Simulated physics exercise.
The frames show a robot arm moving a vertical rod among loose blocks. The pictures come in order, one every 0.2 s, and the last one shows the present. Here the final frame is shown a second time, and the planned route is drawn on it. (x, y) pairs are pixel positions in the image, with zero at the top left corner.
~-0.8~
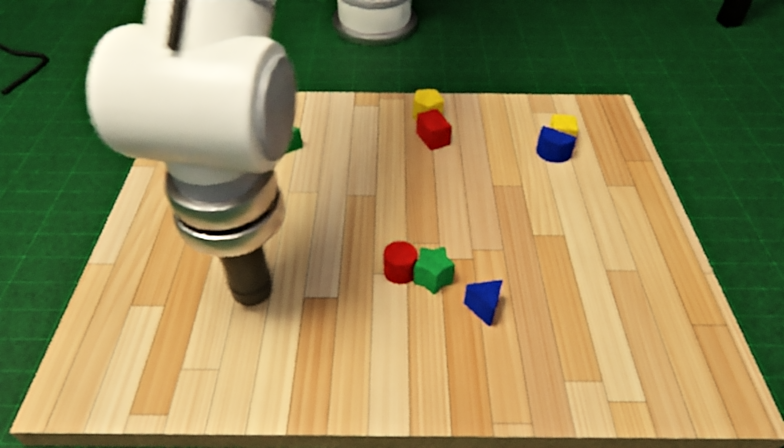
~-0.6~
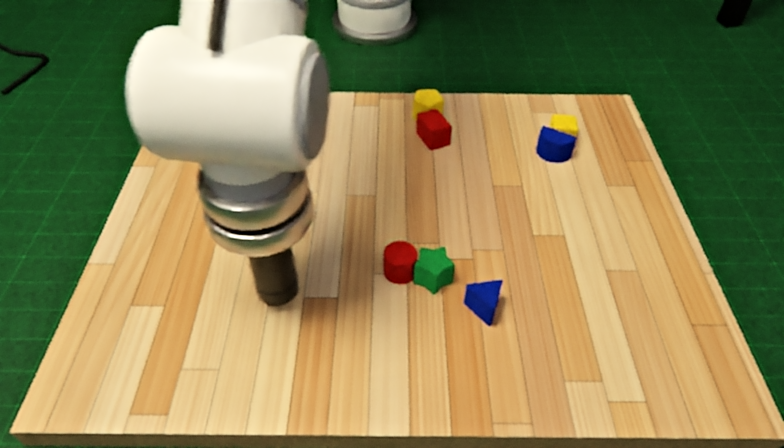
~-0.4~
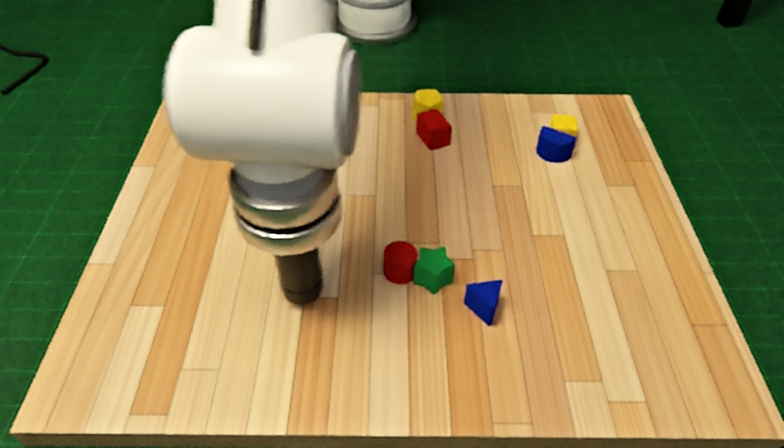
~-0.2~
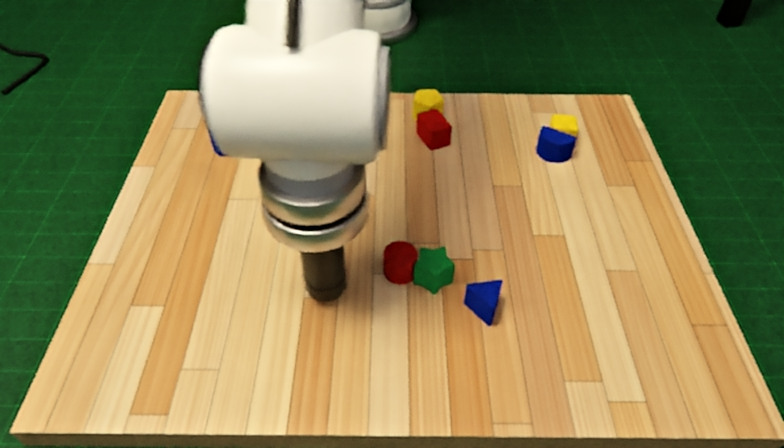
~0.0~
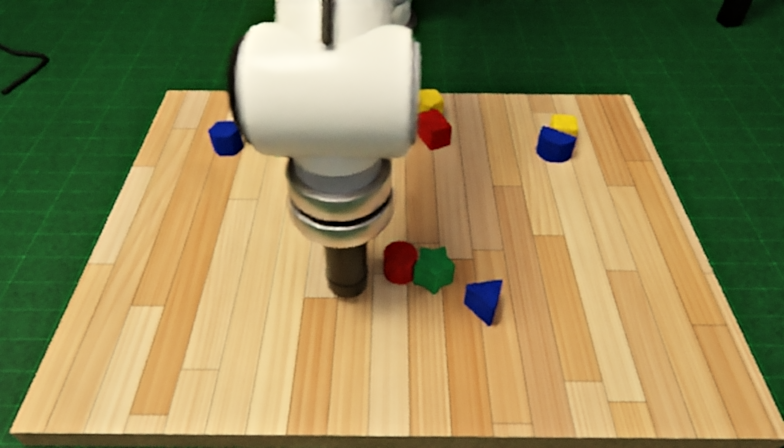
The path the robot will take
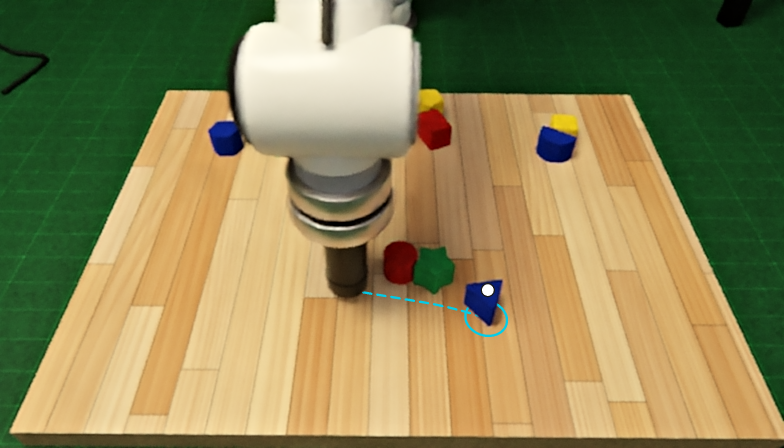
The footage shows a white robot arm moving a dark vertical rod steadily rightward across a wooden board, nearing a red disc beside a green star-shaped block, while the scattered red, green, blue and yellow blocks stay still.
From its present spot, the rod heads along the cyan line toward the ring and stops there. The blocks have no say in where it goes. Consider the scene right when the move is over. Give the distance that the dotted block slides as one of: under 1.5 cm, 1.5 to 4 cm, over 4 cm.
It travels between 1.5 and 4 cm.
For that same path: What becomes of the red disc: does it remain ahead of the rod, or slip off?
The red disc slips off.
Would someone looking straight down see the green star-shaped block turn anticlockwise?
My answer is yes.
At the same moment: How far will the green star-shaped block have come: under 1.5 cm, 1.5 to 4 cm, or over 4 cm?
Below 1.5 cm.
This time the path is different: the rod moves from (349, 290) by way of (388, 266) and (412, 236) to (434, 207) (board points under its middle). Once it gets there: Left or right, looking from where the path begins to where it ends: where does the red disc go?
It's pushed right.
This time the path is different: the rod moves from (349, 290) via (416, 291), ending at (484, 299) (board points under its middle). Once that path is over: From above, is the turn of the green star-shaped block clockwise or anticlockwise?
It goes anticlockwise.
The drawn path runs from (349, 290) through (394, 297) and (440, 305) to (486, 318); the dot is on the blue triangular piece.
The first path, step by step. One third of the way, rod at (394, 290); red disc at (405, 250).
Two thirds of the way, rod at (442, 299); red disc at (406, 250); green star-shaped block at (444, 258), turned 25° anticlockwise.
At the end, rod at (488, 311); red disc at (406, 250); green star-shaped block at (444, 258), turned 30° anticlockwise; blue triangular piece at (522, 294), turned 20° clockwise.
